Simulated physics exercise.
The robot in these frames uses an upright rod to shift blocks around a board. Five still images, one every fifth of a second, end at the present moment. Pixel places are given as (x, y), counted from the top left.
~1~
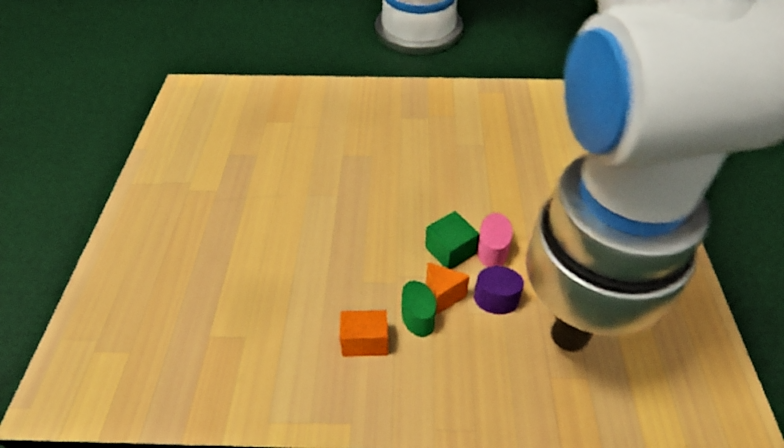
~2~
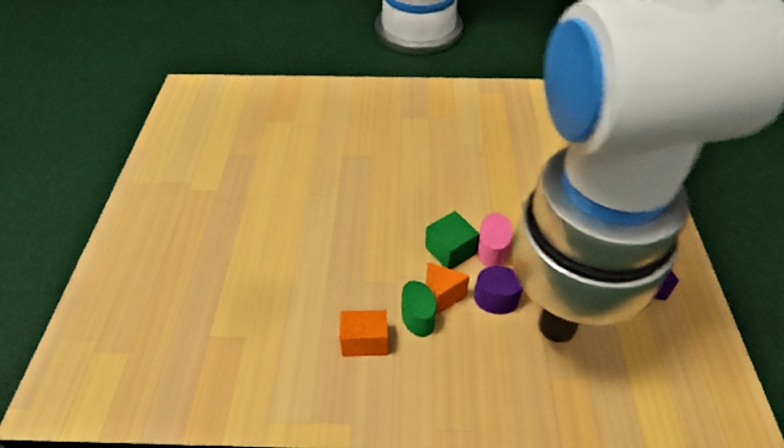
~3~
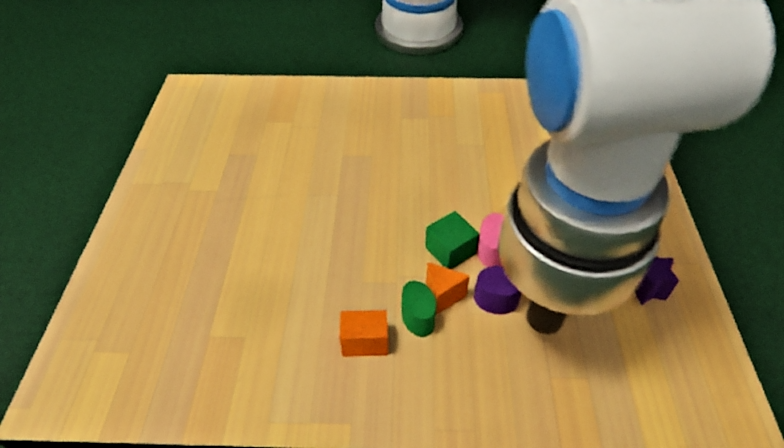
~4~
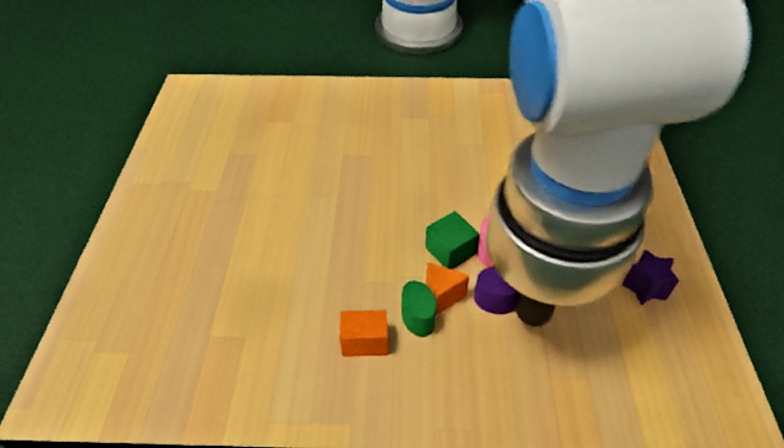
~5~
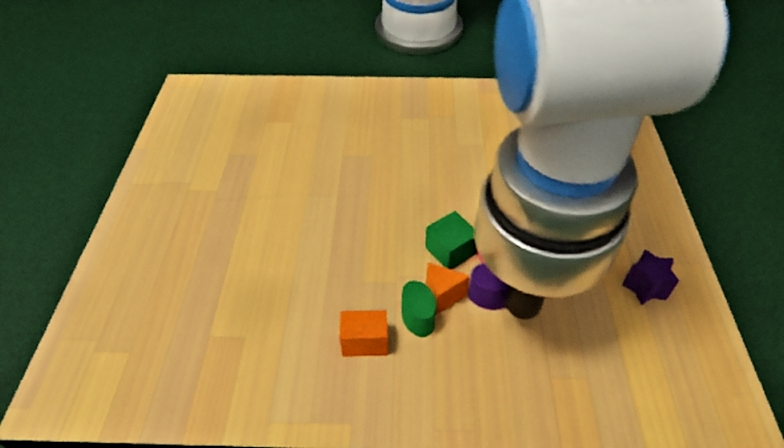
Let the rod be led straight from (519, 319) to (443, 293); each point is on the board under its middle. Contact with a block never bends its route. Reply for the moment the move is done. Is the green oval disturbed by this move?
It is left in place.
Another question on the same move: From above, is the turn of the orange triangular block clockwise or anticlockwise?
Verdict: Counterclockwise.
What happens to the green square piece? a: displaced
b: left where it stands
I'll go with a - displaced.
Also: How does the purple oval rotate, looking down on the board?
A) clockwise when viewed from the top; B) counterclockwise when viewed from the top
A - clockwise when viewed from the top.
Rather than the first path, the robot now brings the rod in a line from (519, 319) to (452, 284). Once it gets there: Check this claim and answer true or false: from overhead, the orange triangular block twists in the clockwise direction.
The claim does not hold.
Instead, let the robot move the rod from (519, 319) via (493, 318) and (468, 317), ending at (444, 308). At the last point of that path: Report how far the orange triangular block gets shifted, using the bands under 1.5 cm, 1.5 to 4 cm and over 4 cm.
It moves between 1.5 and 4 cm.
The first path, step by step. Halfway along, rod (481, 292); orange triangular block (433, 272), turned 65° anticlockwise; green square piece (450, 226), turned 10° clockwise; purple oval (462, 257), turned 30° clockwise.
At the end, rod (444, 280); green oval still; orange triangular block (408, 261), turned 95° anticlockwise; green square piece (444, 215), turned 50° clockwise; purple oval (435, 243), turned 50° clockwise.
